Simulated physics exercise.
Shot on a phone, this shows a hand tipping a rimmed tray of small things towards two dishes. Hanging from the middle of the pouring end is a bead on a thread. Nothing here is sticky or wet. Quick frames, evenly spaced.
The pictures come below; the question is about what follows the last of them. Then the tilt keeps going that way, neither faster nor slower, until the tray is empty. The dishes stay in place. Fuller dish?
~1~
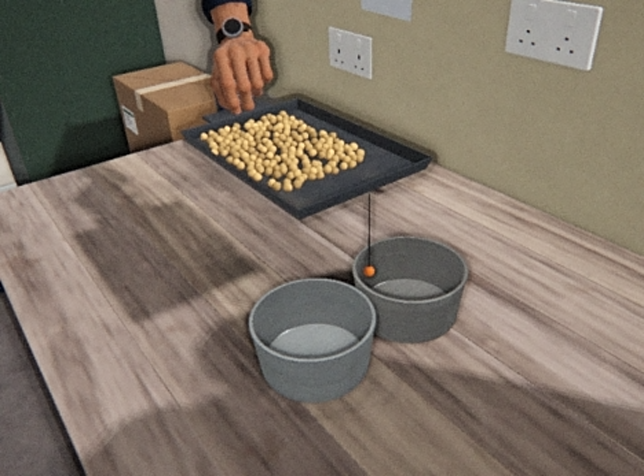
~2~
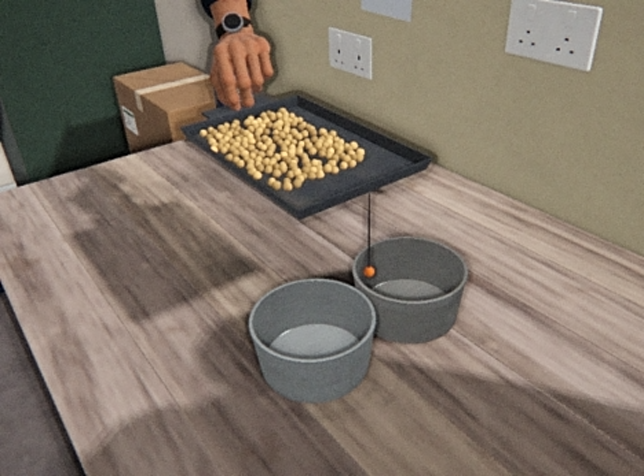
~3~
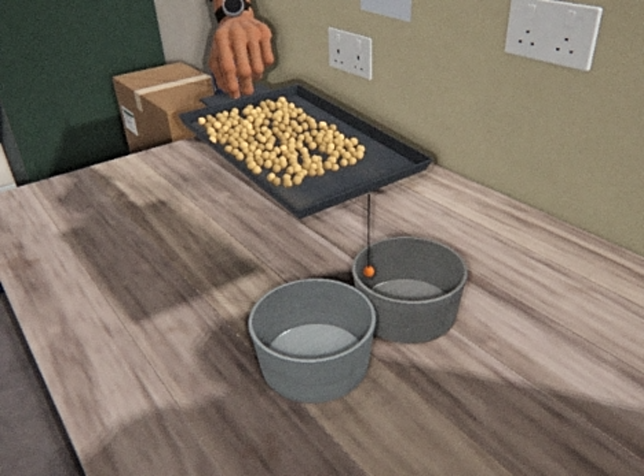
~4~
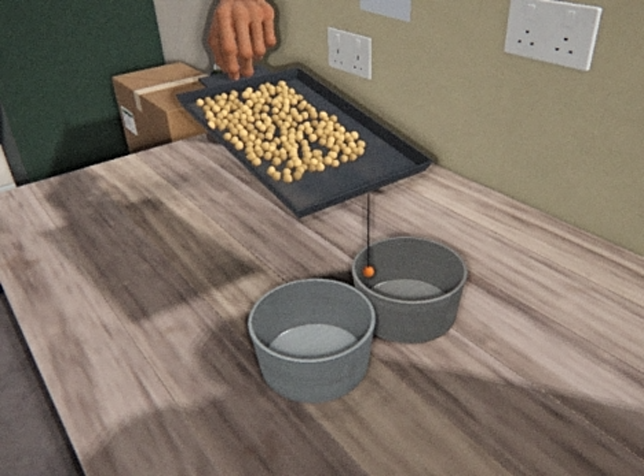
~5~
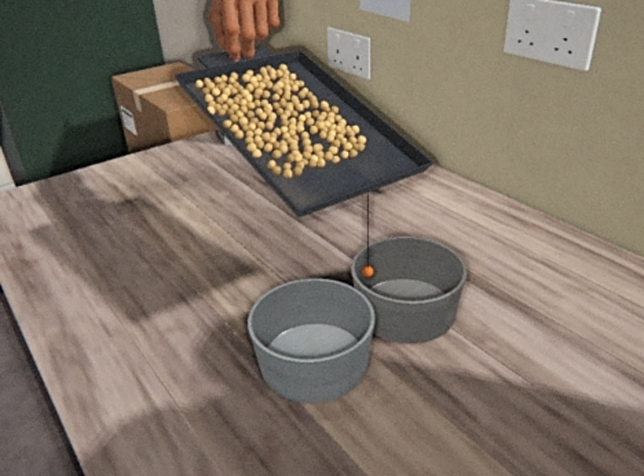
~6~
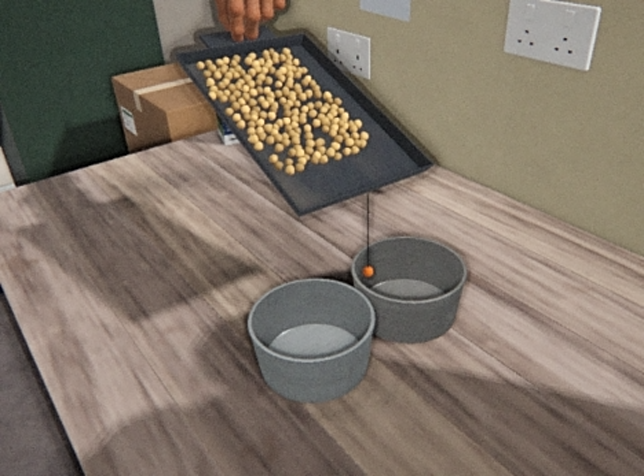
Right-hand.
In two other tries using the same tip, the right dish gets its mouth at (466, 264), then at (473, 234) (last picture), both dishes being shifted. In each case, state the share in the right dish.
Approximately 30 percent, followed by approximately 0 percent.
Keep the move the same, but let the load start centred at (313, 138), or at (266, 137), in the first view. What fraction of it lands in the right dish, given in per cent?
60 per cent for the first try, 40 per cent for the second.
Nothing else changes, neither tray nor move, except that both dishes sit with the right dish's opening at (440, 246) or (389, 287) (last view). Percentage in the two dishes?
Some 50 percent, followed by some 70 percent.
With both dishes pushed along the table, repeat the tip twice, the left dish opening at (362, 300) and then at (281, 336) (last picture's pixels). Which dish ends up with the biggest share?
The dish to the left; the dish to the right.
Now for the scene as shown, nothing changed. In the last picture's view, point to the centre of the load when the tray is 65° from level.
The load is centred about (374, 175).
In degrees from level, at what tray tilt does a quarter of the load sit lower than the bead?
The angle is around 80°.
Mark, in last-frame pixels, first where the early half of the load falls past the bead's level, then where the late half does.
The opening part goes through (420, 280); what follows goes through (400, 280).
Just after the last frame, tray tipped steeply; almost all on the tray; about a tenth in the air.
A moment on, tray tipped past a quarter turn; roughly a third on the tray; just a few in the left dish; roughly a quarter in the right dish; roughly a quarter outside both; about a tenth in the air.
Further on, tray tipped past a quarter turn; about a tenth in the left dish; roughly half in the right dish; roughly a third outside both.
When it is over, tray tipped past a quarter turn; about a tenth in the left dish; roughly half in the right dish; roughly a third outside both.
